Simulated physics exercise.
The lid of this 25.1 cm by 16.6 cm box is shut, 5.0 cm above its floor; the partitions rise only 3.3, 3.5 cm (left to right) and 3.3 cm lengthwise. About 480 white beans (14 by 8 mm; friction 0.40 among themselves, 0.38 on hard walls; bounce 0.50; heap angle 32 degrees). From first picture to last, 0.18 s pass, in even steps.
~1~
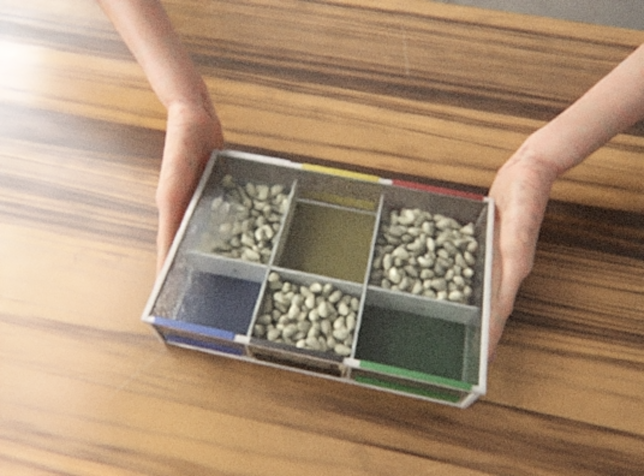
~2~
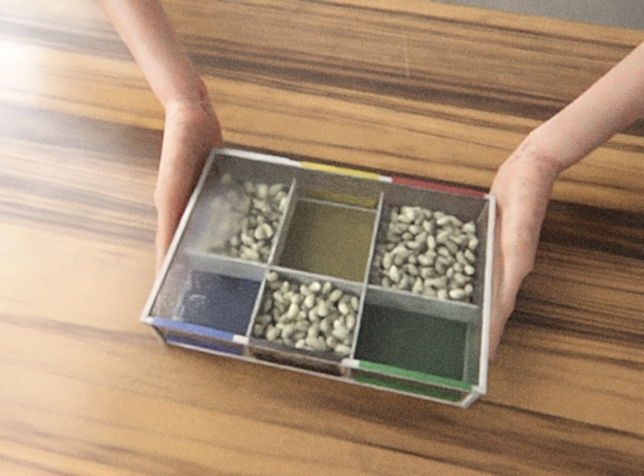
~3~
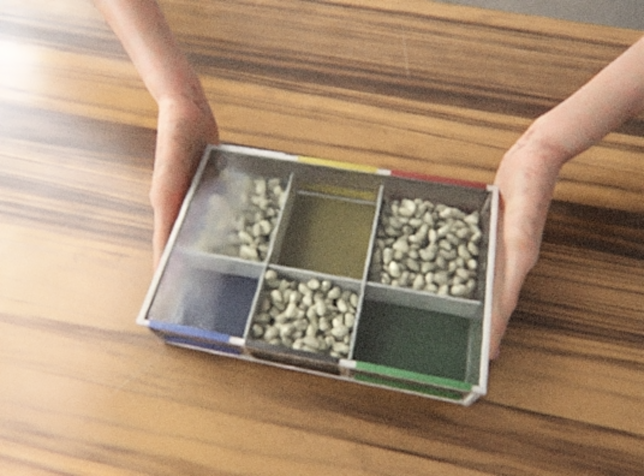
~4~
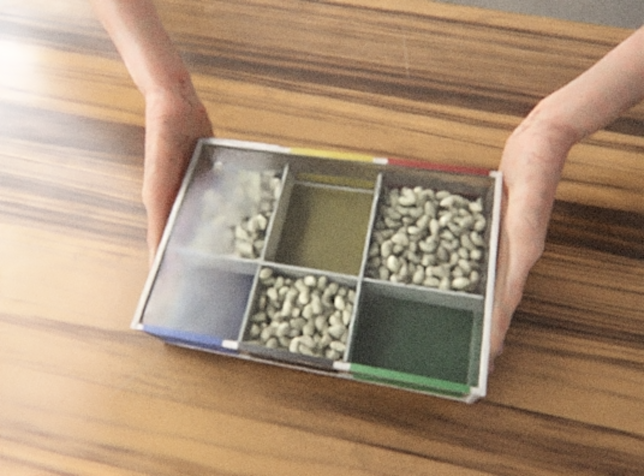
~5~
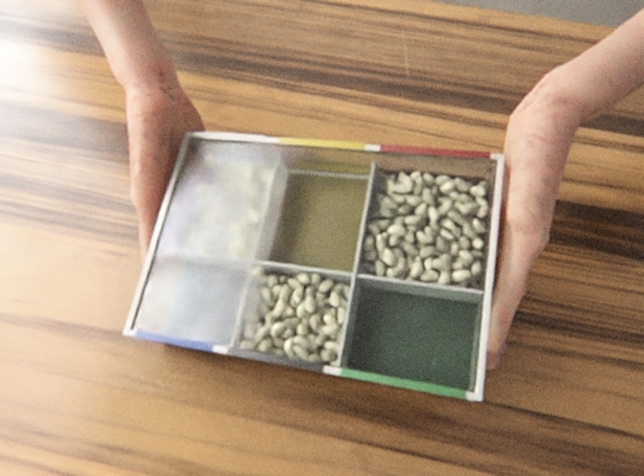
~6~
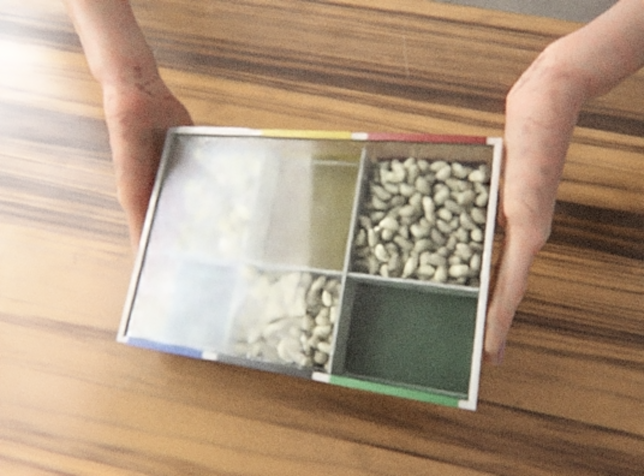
At the start, two hands hold a clear-lidded box of six compartments, three containing pale beans, above a striped wooden surface. The hands gradually tilt the box toward its front left corner, and a whitish glare spreads from the left across the lid while the beans stay in their compartments.
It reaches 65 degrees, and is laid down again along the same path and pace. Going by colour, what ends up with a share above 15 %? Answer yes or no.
Red compartment: Yes; blue compartment: No; green compartment: No; yellow compartment: No; white compartment: Yes; black compartment: Yes.
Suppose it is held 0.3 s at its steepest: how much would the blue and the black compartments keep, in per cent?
In that case blue 0; black 30.
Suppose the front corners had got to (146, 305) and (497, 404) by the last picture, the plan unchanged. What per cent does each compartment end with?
Red 40, blue 0, green 10, yellow 5, white 20, black 30.
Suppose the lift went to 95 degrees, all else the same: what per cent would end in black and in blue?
In that case black 30, blue 5.
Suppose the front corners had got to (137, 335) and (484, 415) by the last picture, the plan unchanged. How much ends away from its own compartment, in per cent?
It would be near 10 per cent.
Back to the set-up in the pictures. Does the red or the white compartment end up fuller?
It is the red one.
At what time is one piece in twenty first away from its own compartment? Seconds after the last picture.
At about 0.35 s.
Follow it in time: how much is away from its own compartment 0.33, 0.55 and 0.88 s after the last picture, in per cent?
In turn: 5, 10, 10.
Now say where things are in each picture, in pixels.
Box tilt 0 degrees, front corners at (149, 317) and (479, 388); red 45 %, white 30 %, black 30 %, in the first picture.
Box tilt 1 degrees, front corners at (148, 318) and (479, 388), in the second picture.
Box tilt 4 degrees, front corners at (144, 320) and (480, 388), lowest corner left front, in the third picture.
Box tilt 10 degrees, front corners at (139, 324) and (479, 389), lowest corner left front, in the fourth picture.
Box tilt 17 degrees, front corners at (132, 330) and (476, 394), lowest corner left front, in the fifth picture.
Box tilt 24 degrees, front corners at (125, 337) and (469, 402), lowest corner left front; red 45 %, white 30 %, black 30 %, in the sixth picture.
Then, 0.33 s after the last picture, tilt 63 degrees; red 40 %, white 30 %, black 30 %.
Then, 0.55 s after the last picture, tilt 24 degrees; red 40 %, blue 5 %, white 25 %, black 30 %.
Then, 0.88 s after the last picture, tilt 0 degrees; red 40 %, blue 5 %, white 25 %, black 30 %.
In the end, red 40 %, blue 5 %, green 5 %, yellow 0 %, white 25 %, black 30 %.
